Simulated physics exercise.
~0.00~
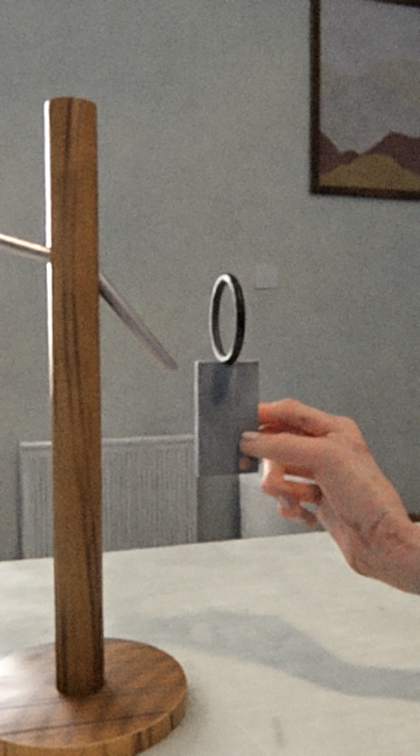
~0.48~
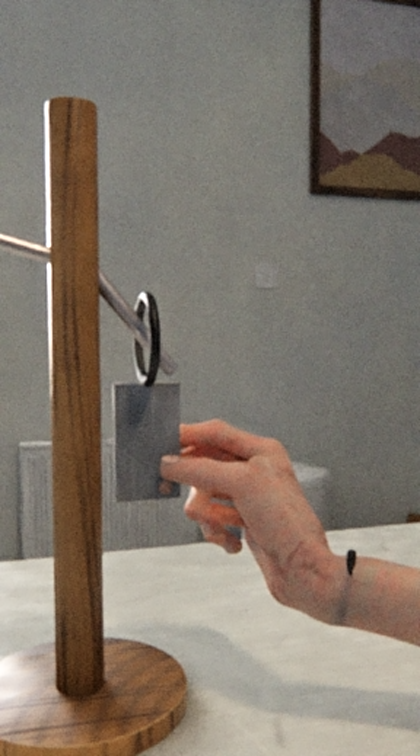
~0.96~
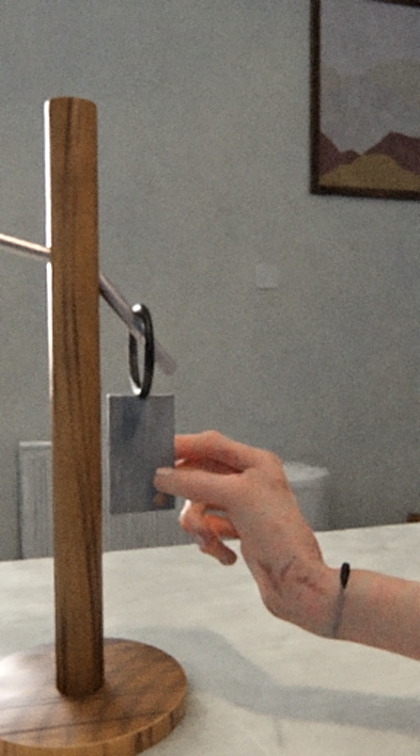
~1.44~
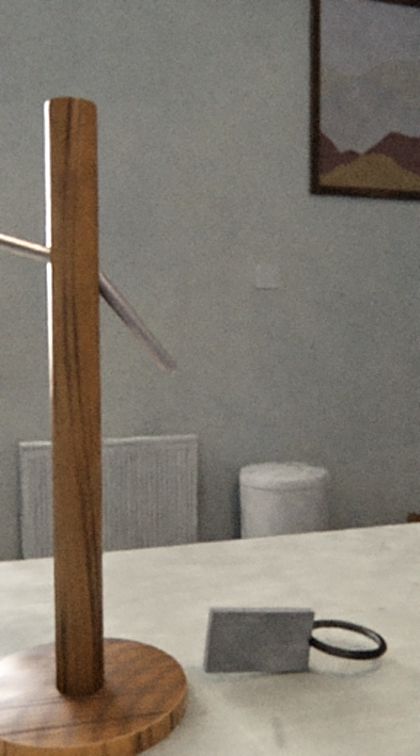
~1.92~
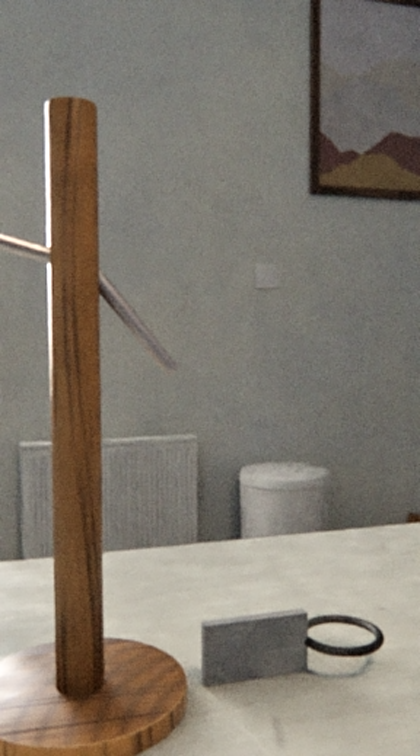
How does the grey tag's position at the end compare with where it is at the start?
At the start the grey tag is held up in the air to the right of the stand's peg, but at the end it lies lower down and slightly farther right, on the table beside the stand's base.
